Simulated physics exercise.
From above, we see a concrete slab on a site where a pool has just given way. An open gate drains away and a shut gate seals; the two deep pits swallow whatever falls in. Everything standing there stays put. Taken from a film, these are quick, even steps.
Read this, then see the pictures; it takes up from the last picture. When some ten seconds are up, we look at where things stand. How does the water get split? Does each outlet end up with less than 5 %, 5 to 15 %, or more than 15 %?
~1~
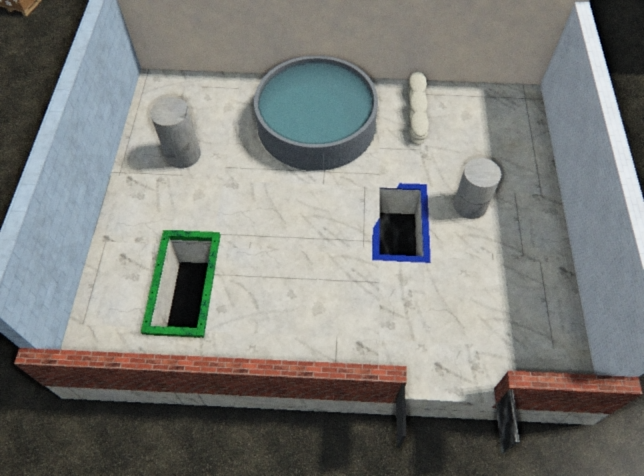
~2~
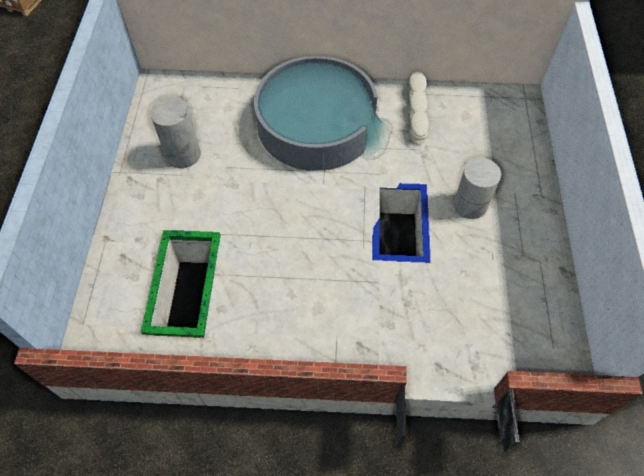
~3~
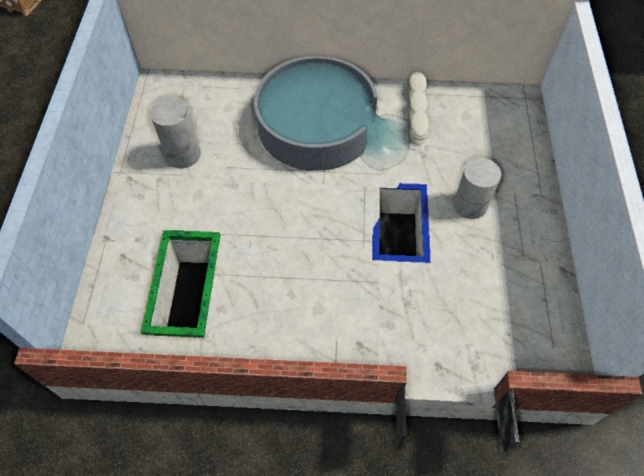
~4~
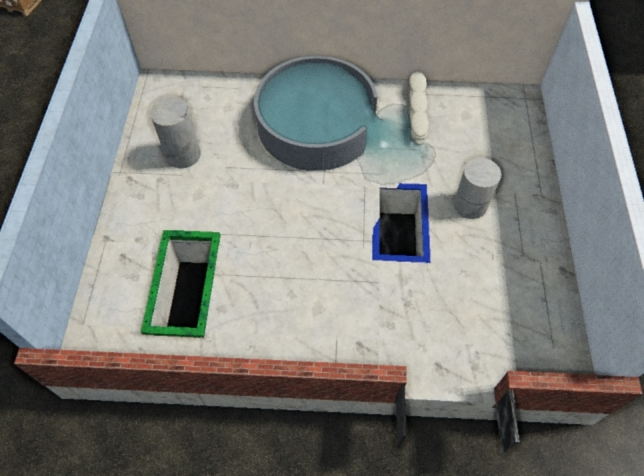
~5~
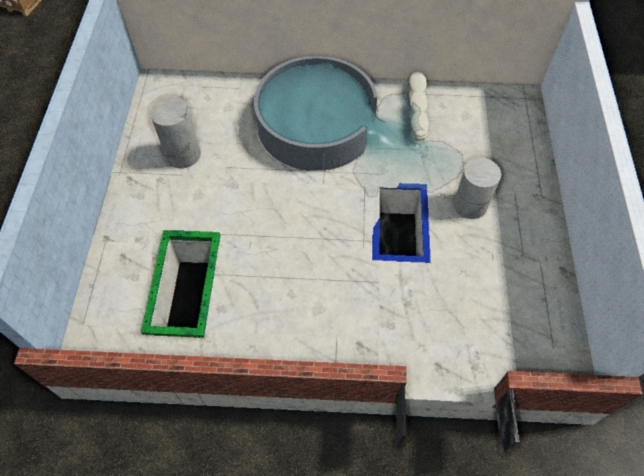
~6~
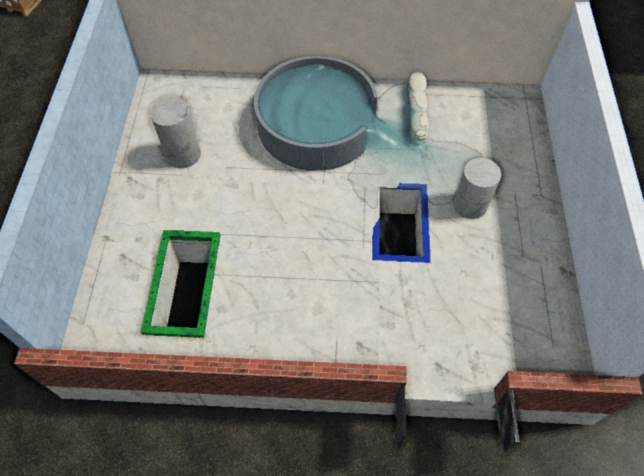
Each ends thus: The gate with 5 to 15 %; the blue pit with more than 15 %; the green pit with less than 5 %.
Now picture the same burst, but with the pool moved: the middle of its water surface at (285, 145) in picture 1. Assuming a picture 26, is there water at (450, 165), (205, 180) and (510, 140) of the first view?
Well, first one got wet, second one stays dry, third one got wet.
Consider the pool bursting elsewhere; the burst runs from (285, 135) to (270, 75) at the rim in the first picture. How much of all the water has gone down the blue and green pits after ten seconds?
I'd say the blue pit gets around 2 percent and the green pit around 8 percent.
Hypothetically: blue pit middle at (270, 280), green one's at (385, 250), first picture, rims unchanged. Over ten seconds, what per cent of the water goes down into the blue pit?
Blue: 0 %.
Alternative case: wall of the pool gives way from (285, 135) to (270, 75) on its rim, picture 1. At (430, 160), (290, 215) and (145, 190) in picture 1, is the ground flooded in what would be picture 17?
Unsoaked, then unsoaked, then soaked.
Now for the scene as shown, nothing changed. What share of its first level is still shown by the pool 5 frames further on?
Estimate: Around 74 %.
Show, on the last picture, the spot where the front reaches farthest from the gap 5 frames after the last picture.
My estimate: Roughly (561, 220).
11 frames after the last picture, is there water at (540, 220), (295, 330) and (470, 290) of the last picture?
One by one: Waterlogged / left dry / waterlogged.
A moment on, water covers 15 % of the floor; the gate 0 %, the blue pit 2 %, the green pit 0 %.
Next, water covers 25 % of the floor; the gate 0 %, the blue pit 4 %, the green pit 0 %.
Then, water covers 40 % of the floor; the gate 1 %, the blue pit 8 %, the green pit 0 %.
Later, water covers 45 % of the floor; the gate 3 %, the blue pit 13 %, the green pit 0 %.
In the end, water covers 55 % of the floor; the gate 8 %, the blue pit 19 %, the green pit 0 %.
